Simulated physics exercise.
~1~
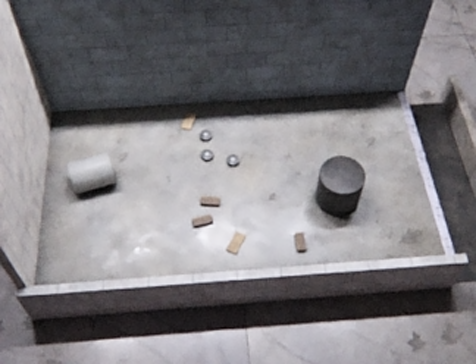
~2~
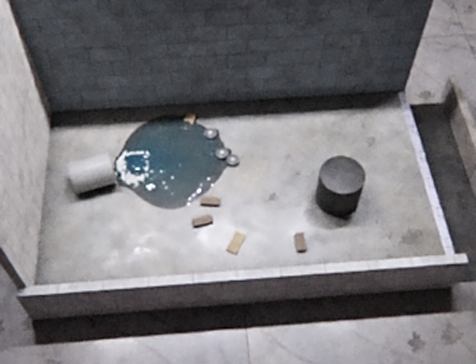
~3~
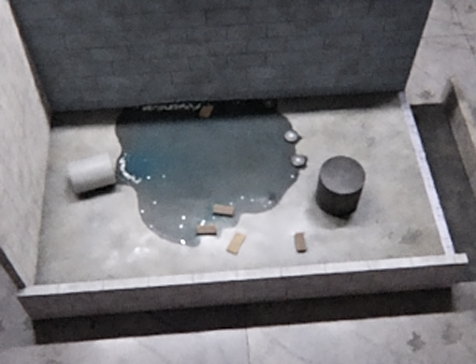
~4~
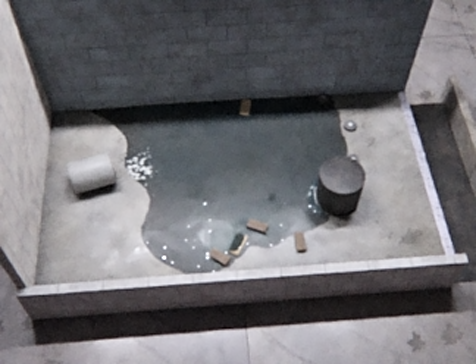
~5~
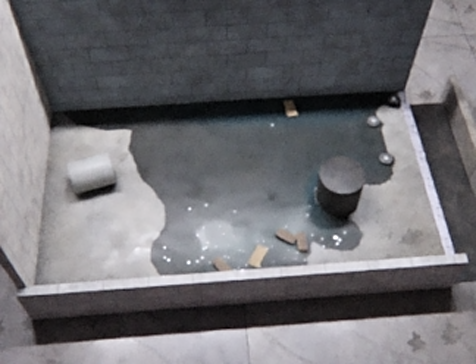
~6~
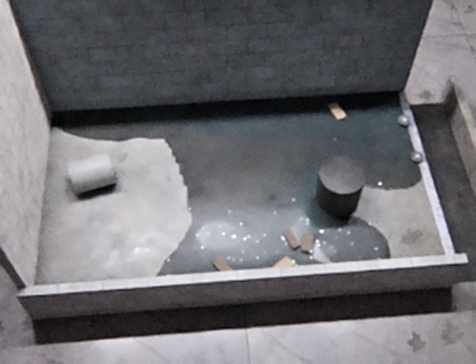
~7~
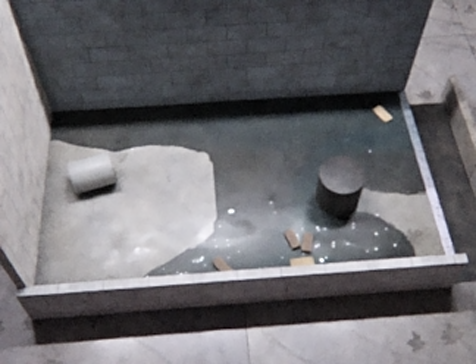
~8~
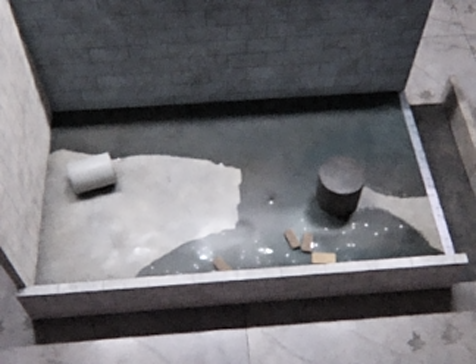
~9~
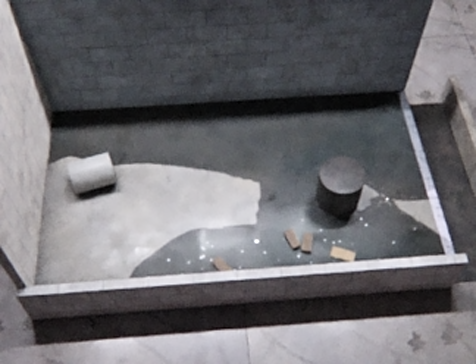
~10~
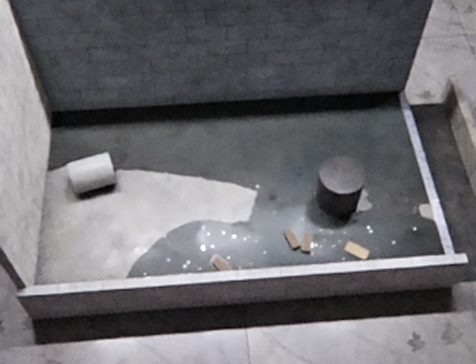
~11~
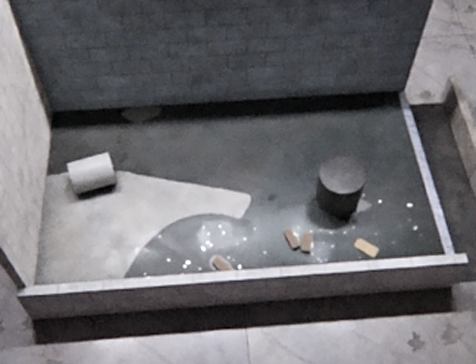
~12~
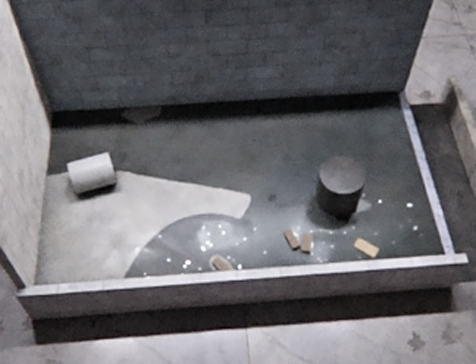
In this clip, dark water spreads across a walled, pale floor holding a light cylinder and a dark one, carrying small silver balls and some brown blocks rightward until the balls disappear, and ends nearly still with several blocks resting near the front wall.
